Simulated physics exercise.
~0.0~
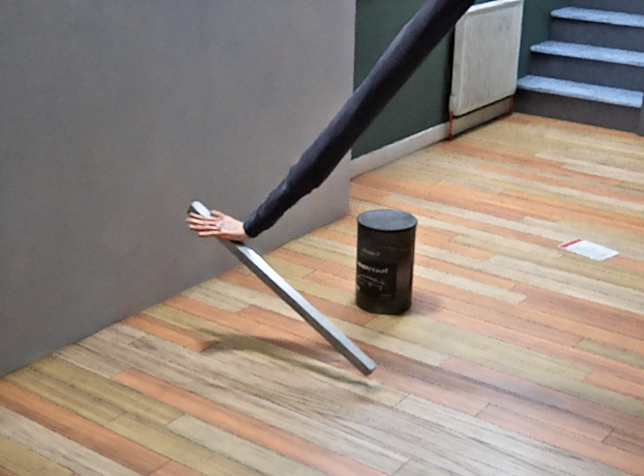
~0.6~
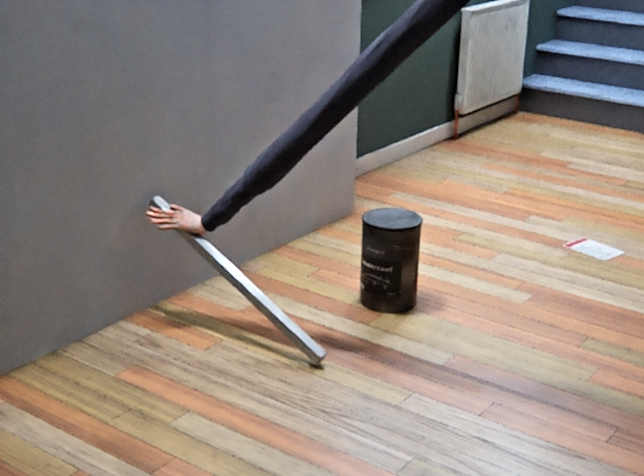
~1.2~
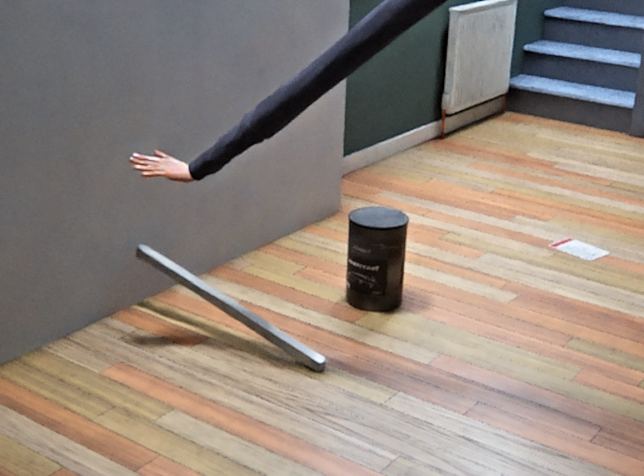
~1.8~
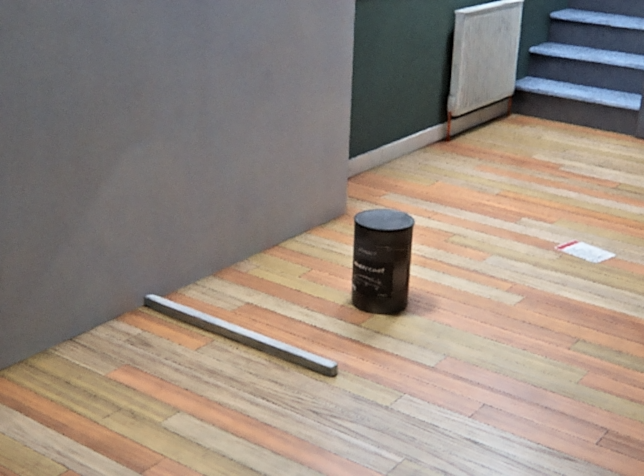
By a grey wall on a wooden floor, a hand leans a pole, lets go, and it slips flat beside a black pail.
